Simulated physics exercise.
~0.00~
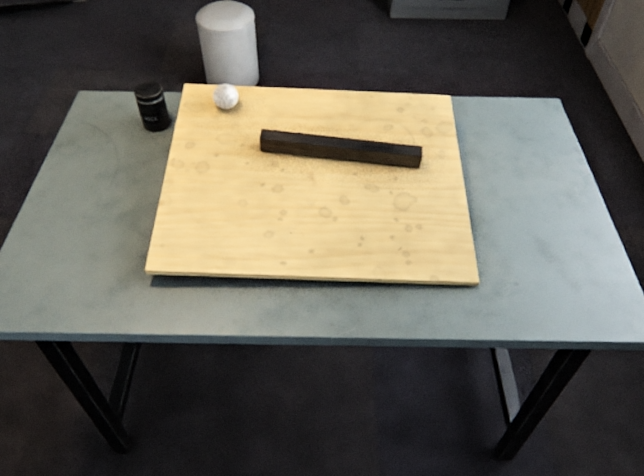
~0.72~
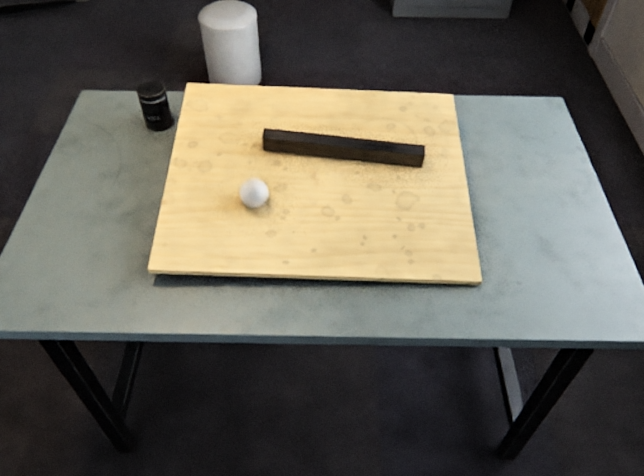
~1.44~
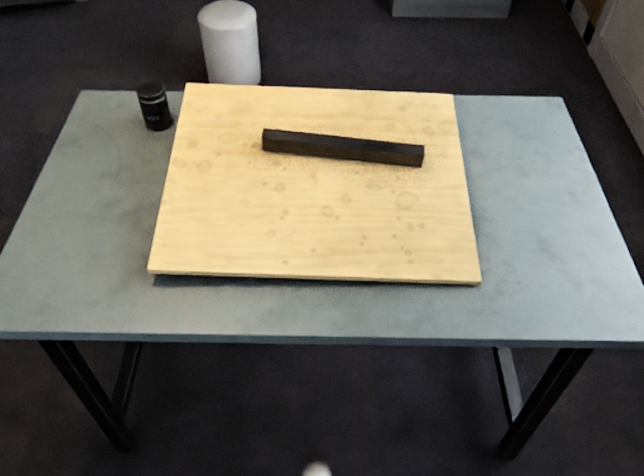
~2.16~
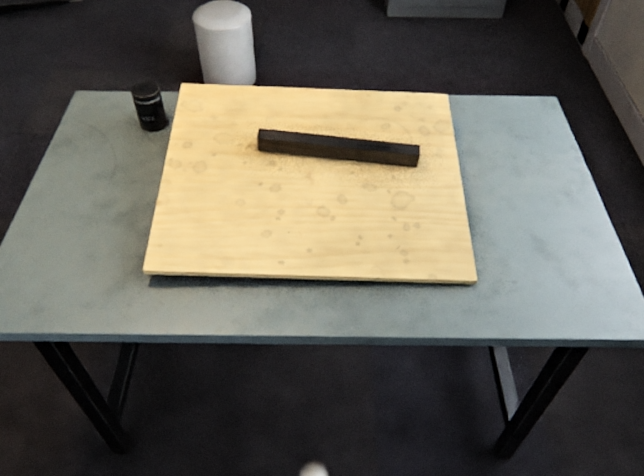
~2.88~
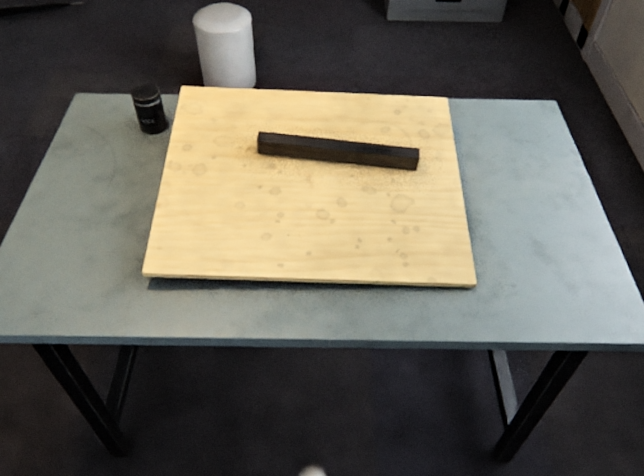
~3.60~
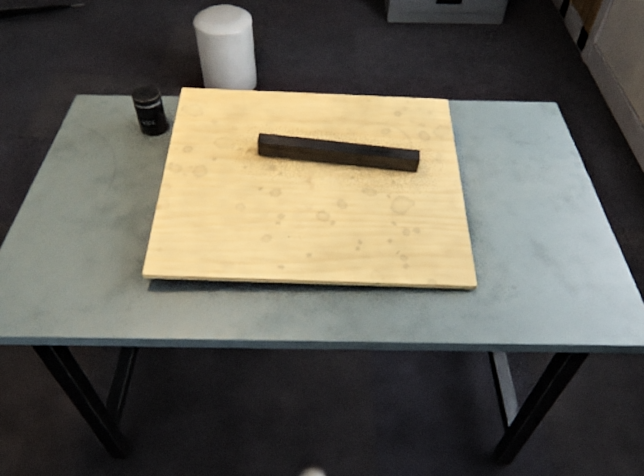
A small white ball rolled down a tilted wooden board on a table, passing left of the fixed dark bar, and went off the near edge to the floor, where it stayed barely in view while the black jar stood still.
